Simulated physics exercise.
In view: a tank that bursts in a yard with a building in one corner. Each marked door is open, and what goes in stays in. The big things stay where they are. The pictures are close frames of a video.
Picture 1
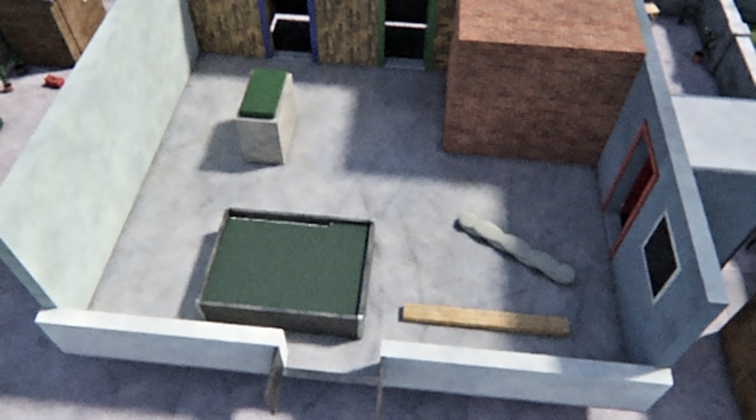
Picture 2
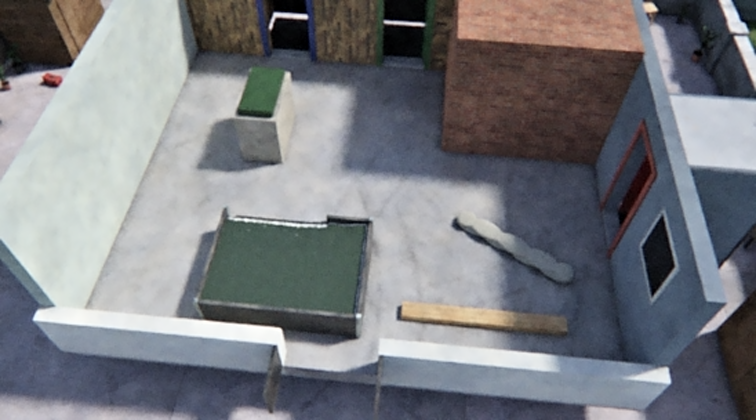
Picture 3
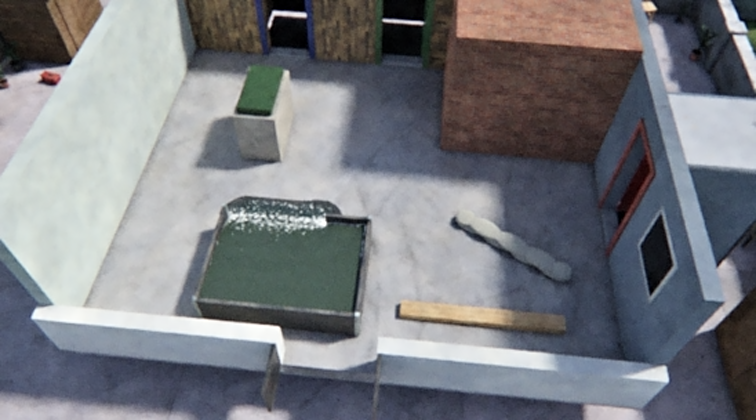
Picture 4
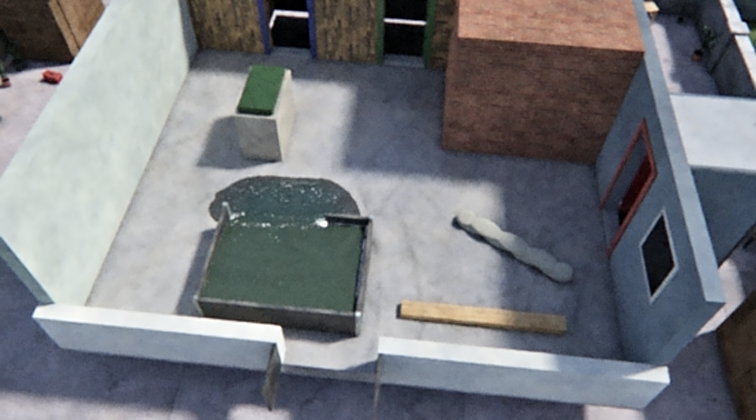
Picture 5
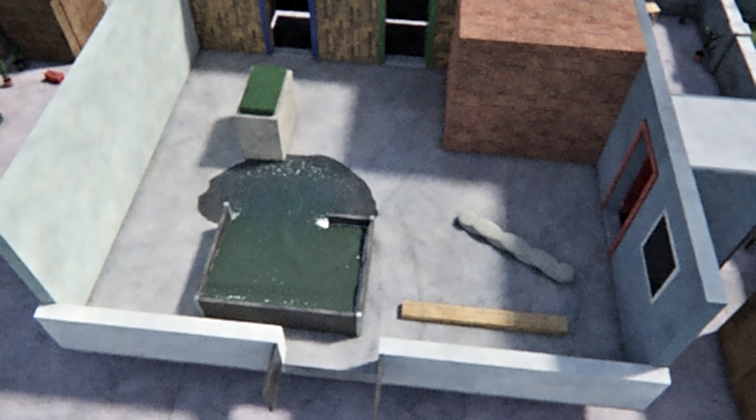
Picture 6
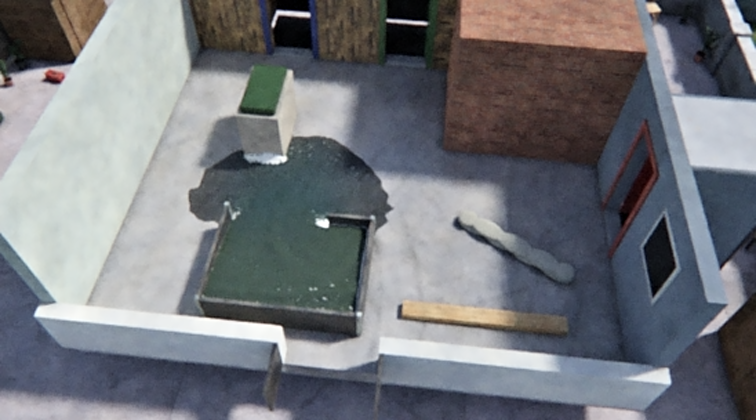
A pale-walled yard with a grey floor is seen from high above, the view holding almost still. A dark tank of green water sits near the front wall, with a green-topped block behind it, a brick-red building in the far right corner, and a twisted pale length and a wooden beam at right. The tank's far side opens and water pours out, first with white froth, then spreading in a dark, rounded sheet that reaches the block.
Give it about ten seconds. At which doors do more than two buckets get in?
One by one: The blue door lets in a lot; the green door lets in a lot; the red door admits no more than that.
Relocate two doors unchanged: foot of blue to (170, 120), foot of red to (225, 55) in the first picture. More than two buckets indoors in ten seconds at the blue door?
My reading: Blue door passes that mark.
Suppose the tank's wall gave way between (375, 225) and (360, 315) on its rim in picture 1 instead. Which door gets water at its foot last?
That is the blue door.
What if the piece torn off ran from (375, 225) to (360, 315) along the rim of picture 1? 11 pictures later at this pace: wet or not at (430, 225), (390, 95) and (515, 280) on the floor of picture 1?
In that order: Awash, clear, under water.
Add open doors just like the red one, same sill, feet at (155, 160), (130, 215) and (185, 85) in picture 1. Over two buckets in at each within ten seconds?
As listed: Lets more in, holds, is under.
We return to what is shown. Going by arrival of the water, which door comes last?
That is the red-painted one.
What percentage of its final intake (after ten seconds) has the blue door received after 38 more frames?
Near 45 in a hundred.
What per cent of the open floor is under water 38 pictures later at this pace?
Close to 60 %.
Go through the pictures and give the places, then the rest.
In the first picture, the tank at (290, 262) is whole and still.
In the second picture, the front is at a hidden place, out from the gap on the tank's far side.
In the third picture, the front is at a hidden place, out from the gap on the tank's far side.
In the fourth picture, water pours out on the tank's far side and has run to (348, 199).
In the fifth picture, water pours out on the tank's far side and has run to (327, 160).
In the sixth picture, water pours out on the tank's far side and has run to (328, 141).
A moment on, water covers 25 % of the floor; the blue door not reached, the green door not reached, the red door not reached.
Next, water covers 35 % of the floor; the blue door under two buckets in, the green door wet at the sill, nothing in, the red door not reached.
Then, water covers 45 % of the floor; the blue door over two buckets in, the green door over two buckets in, the red door not reached.
Later, water covers 60 % of the floor; the blue door over two buckets in, the green door over two buckets in, the red door not reached.
In the end, water covers 85 % of the floor; the blue door far over two buckets in, the green door over two buckets in, the red door wet at the sill, nothing in.
